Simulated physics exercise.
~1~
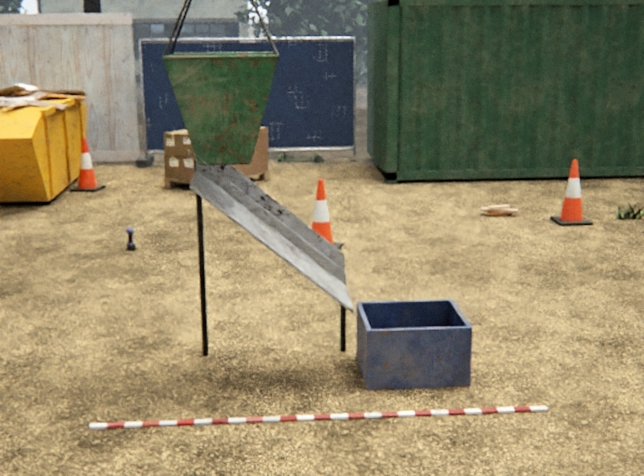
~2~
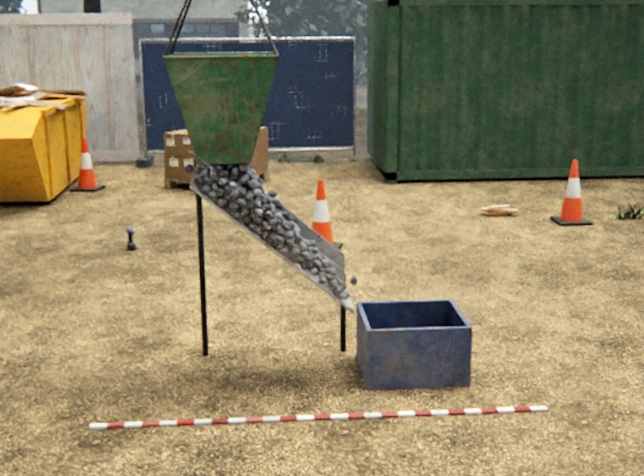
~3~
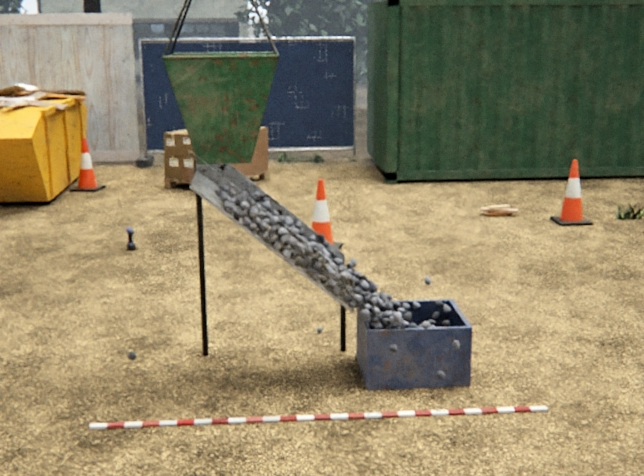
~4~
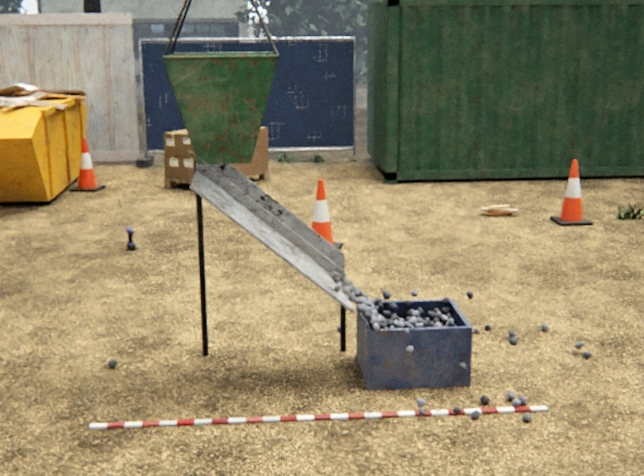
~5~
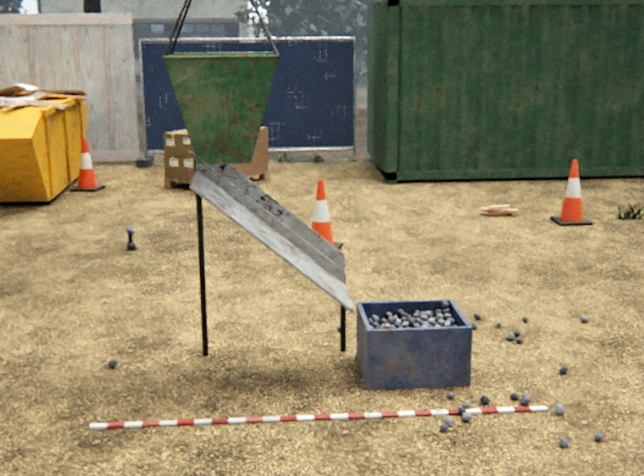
Round grey stones drop from the bottom of a green skip hanging over a sloping steel chute on a sandy yard, with a blue bin at the chute's lower end. They spread along the slope and slide down to the right in a thick stream. The stream pours into the bin, while a few stones bounce out. The chute empties as the last ones tumble in and strays scatter over the ground, mostly to the right, near a red and white striped pole. At the end, nearly all the stones lie in the bin, with a small number strewn outside it.
